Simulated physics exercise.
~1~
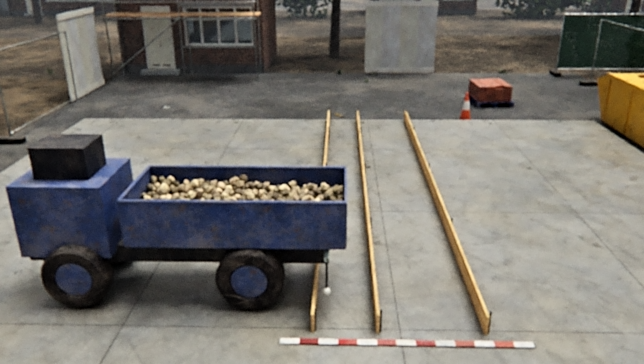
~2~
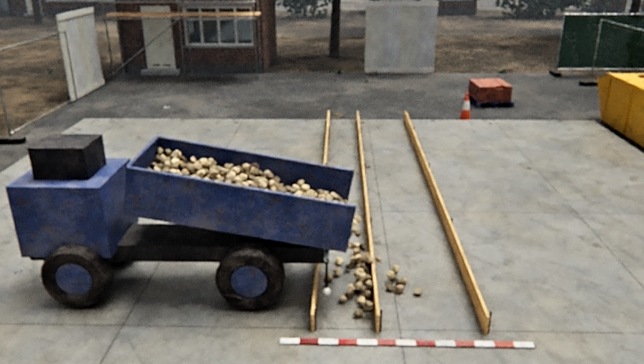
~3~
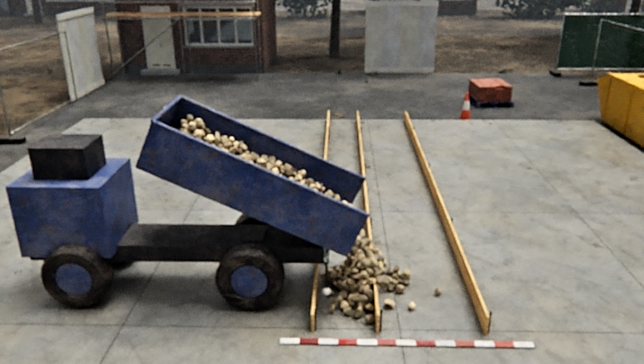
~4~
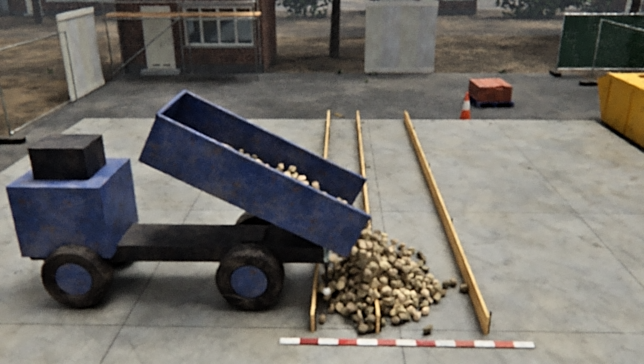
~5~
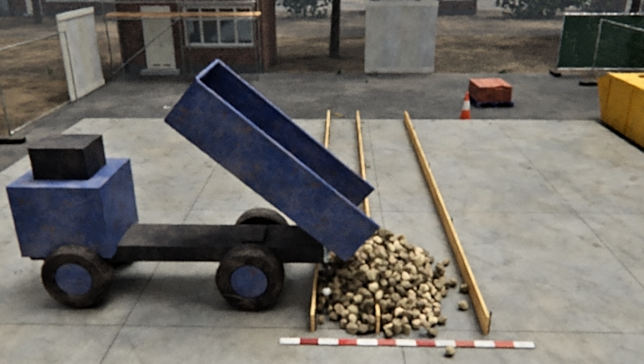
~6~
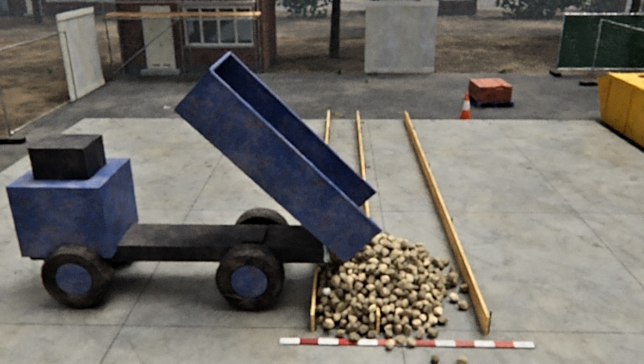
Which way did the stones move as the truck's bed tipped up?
The stones moved to the right, sliding out of the bed's lower end and onto the ground between the planks.
